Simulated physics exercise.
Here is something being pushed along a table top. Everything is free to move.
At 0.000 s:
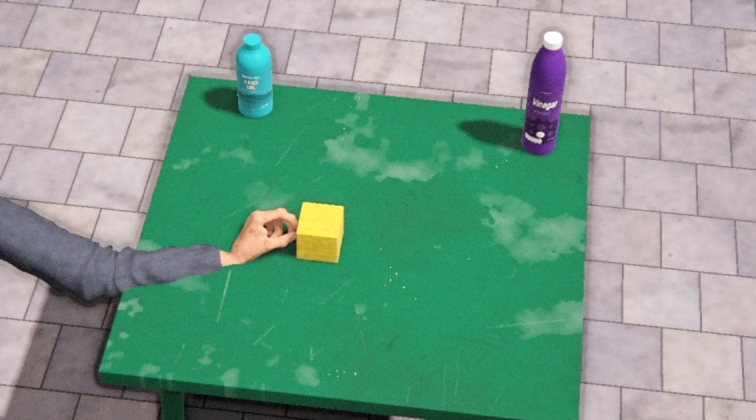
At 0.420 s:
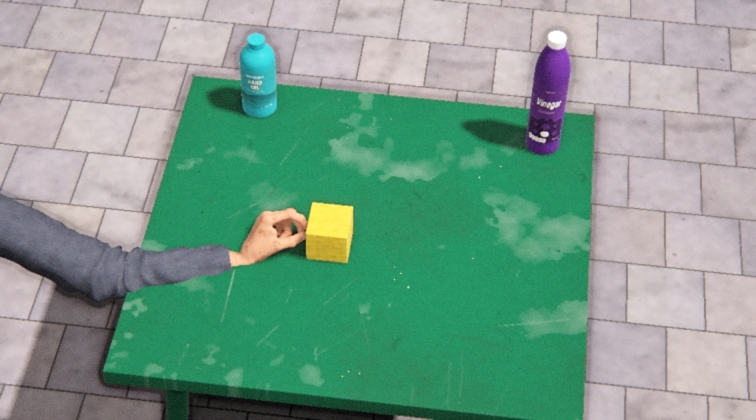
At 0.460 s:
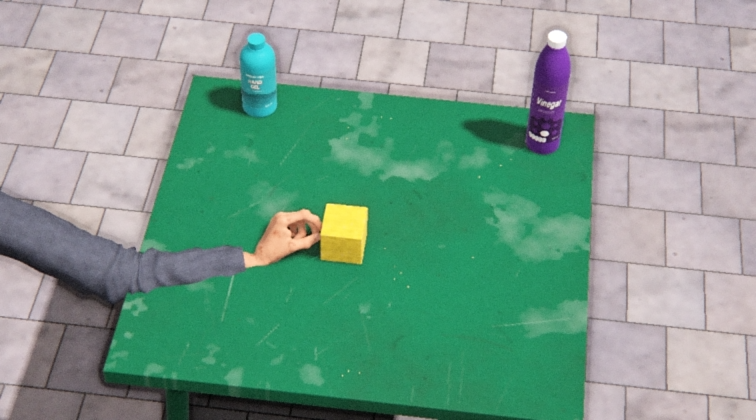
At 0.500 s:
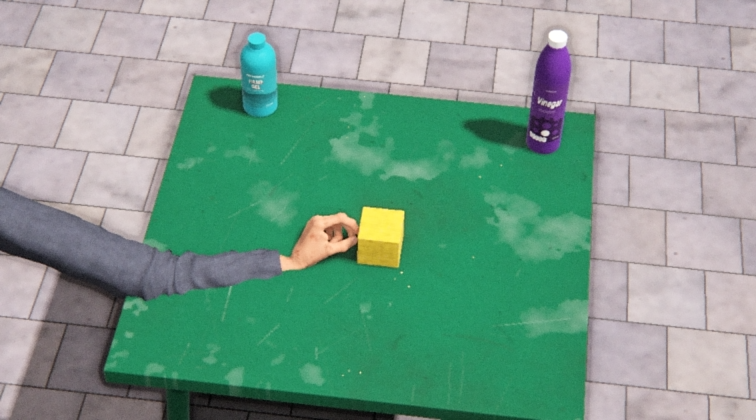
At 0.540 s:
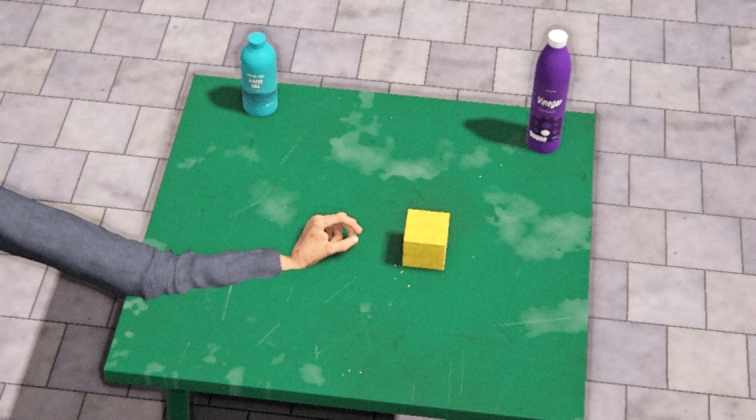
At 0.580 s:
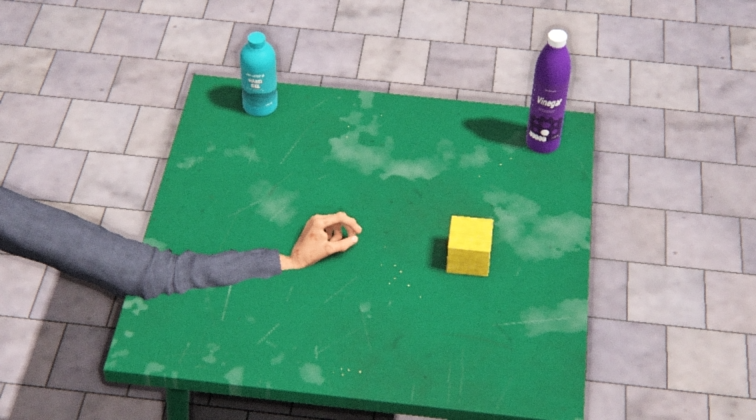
We see a hand push a yellow block rightward across a worn green table, with a teal bottle and a purple bottle standing behind; the hand then halts while the block slides on, away from the fingers.
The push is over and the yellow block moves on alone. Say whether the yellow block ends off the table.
The yellow block goes over the edge.
By 0.78 s, yellow block now off the table.
By 0.88 s, things are still on the move.
By 1.08 s, as before.
When it is over (1.3 s), off the table, yellow block.
